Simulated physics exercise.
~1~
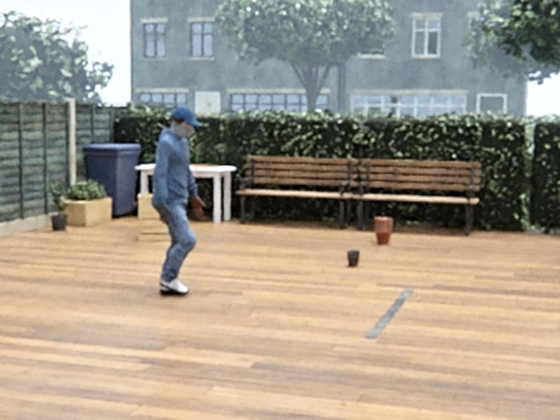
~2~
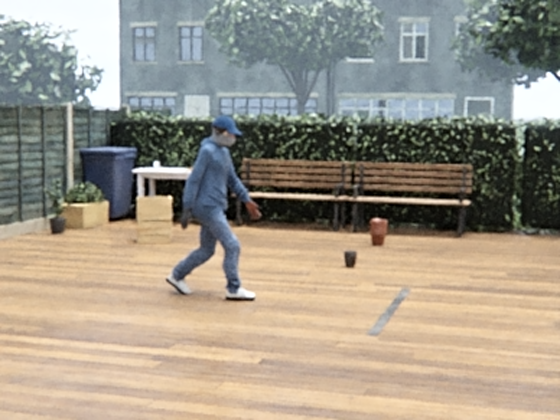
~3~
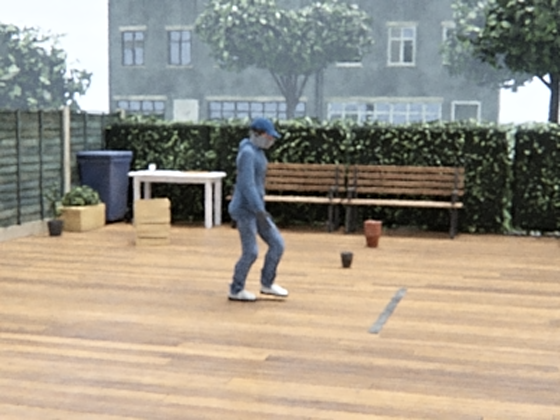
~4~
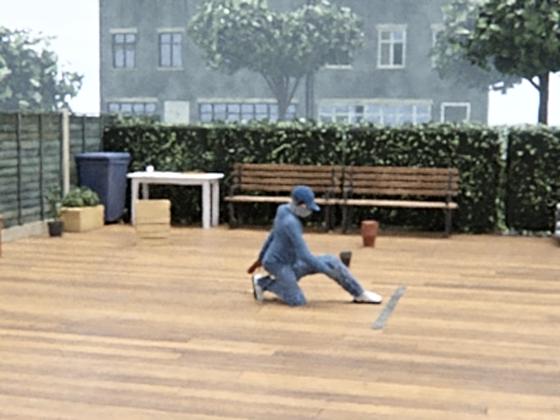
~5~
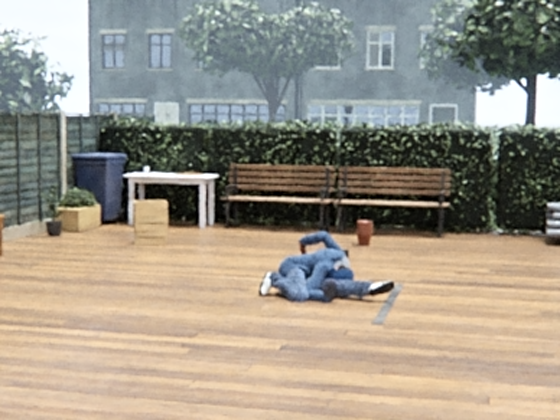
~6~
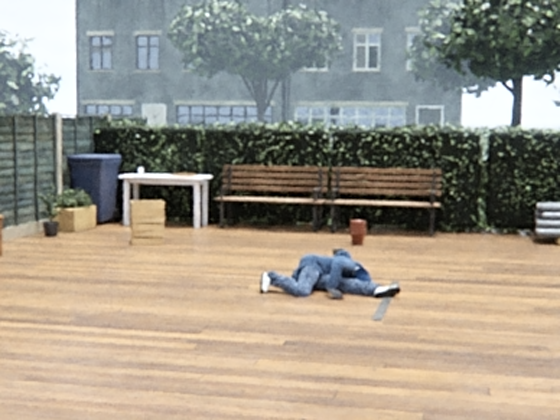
A person in blue walks right across decking, collapses, and lies beside a dark strip.
